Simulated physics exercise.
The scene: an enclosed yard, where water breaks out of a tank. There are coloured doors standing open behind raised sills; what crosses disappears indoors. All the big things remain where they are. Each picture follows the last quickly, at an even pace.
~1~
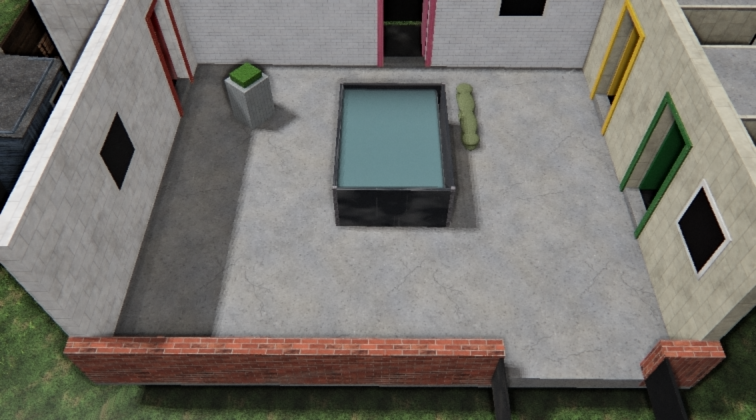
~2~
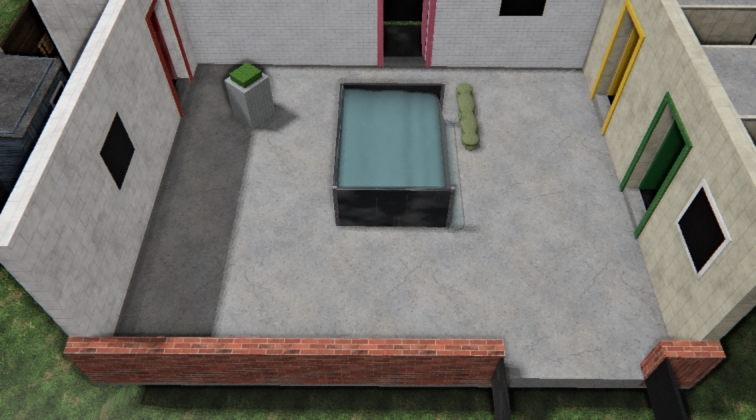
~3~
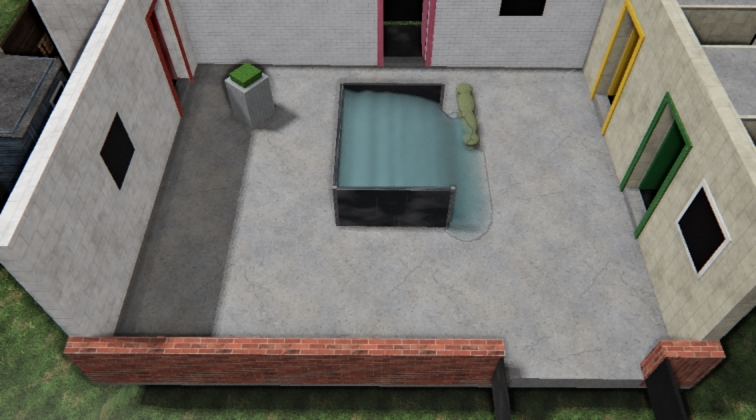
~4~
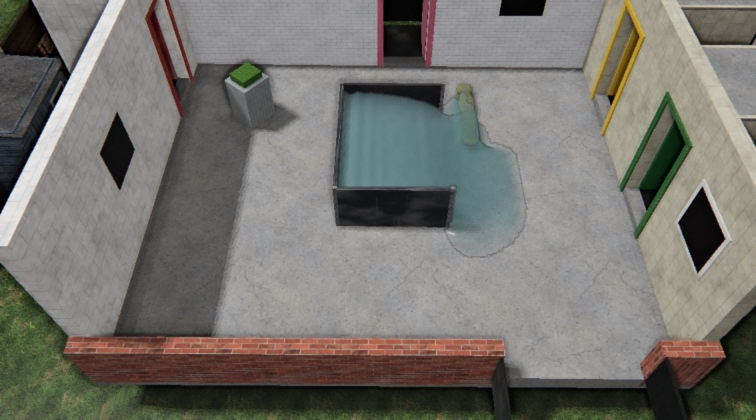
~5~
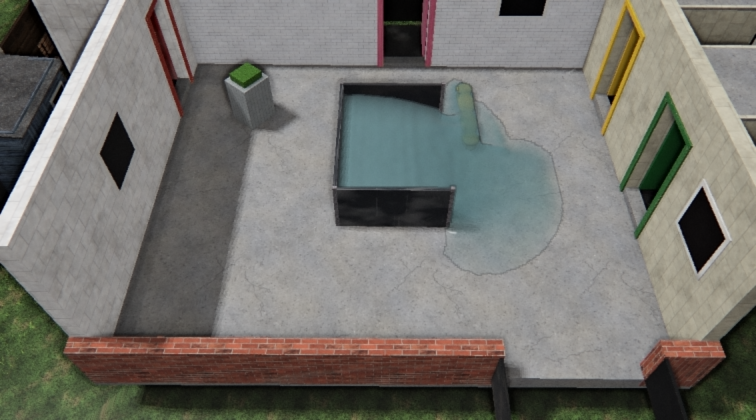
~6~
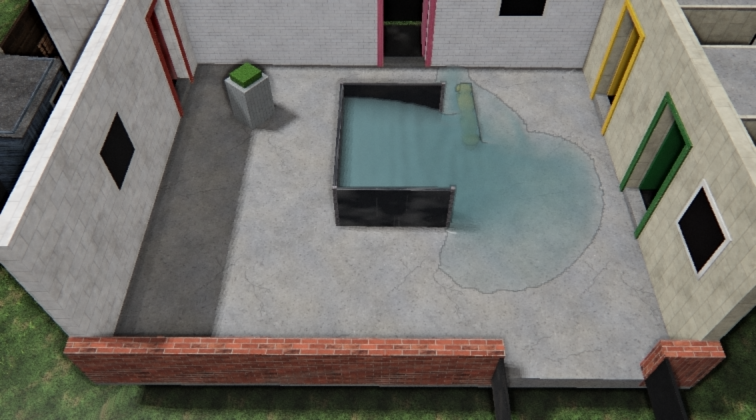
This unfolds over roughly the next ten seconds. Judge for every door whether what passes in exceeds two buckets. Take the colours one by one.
One by one: The yellow door lets the inflow pass two buckets; the green door lets the inflow pass two buckets; the pink door lets the inflow pass two buckets; the red door keeps the inflow to two buckets or less.
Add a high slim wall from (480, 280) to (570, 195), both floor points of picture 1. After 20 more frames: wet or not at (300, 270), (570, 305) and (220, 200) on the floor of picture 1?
Results in order: Swamped / swamped / bone-dry.
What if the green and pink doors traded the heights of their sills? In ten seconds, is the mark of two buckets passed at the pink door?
As I read it, the pink door remains within limits.
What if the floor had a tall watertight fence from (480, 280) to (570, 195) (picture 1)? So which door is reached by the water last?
Result: The red door.
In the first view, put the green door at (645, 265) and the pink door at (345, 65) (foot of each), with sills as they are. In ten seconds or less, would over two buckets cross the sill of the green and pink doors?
So the green one runs past it while the pink one keeps within it.
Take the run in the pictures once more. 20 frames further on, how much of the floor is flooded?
Roughly 50 percent, I'd say.
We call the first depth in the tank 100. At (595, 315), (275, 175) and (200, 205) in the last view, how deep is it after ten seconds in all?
At the three places, in the order asked: Around 8, 2 and 2 per cent.
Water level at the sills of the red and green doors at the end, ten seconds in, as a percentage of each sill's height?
Roughly 40 % and 50 %, respectively.
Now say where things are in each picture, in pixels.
The first frame shows still water in the water tank at (393, 136).
In the second frame, the front is at (457, 227), out from the gap at (443, 160).
In the third frame, the front is at (468, 236), out from the gap at (443, 160).
In the fourth frame, the front is at (457, 99), out from the gap at (442, 162).
In the fifth frame, water pours out at (442, 162) and has run to (455, 82).
In the sixth frame, water pours out at (442, 163) and has run to (461, 67).
A moment on, water covers 35 % of the floor; the yellow door wet at the sill, nothing in, the green door far over two buckets in, the pink door wet at the sill, nothing in, the red door not reached.
Next, water covers 40 % of the floor; the yellow door over two buckets in, the green door far over two buckets in, the pink door under two buckets in, the red door not reached.
Then, water covers 50 % of the floor; the yellow door over two buckets in, the green door far over two buckets in, the pink door over two buckets in, the red door not reached.
Later, water covers 65 % of the floor; the yellow door over two buckets in, the green door far over two buckets in, the pink door over two buckets in, the red door wet at the sill, nothing in.
In the end, water covers 95 % of the floor; the yellow door over two buckets in, the green door far over two buckets in, the pink door over two buckets in, the red door wet at the sill, nothing in.
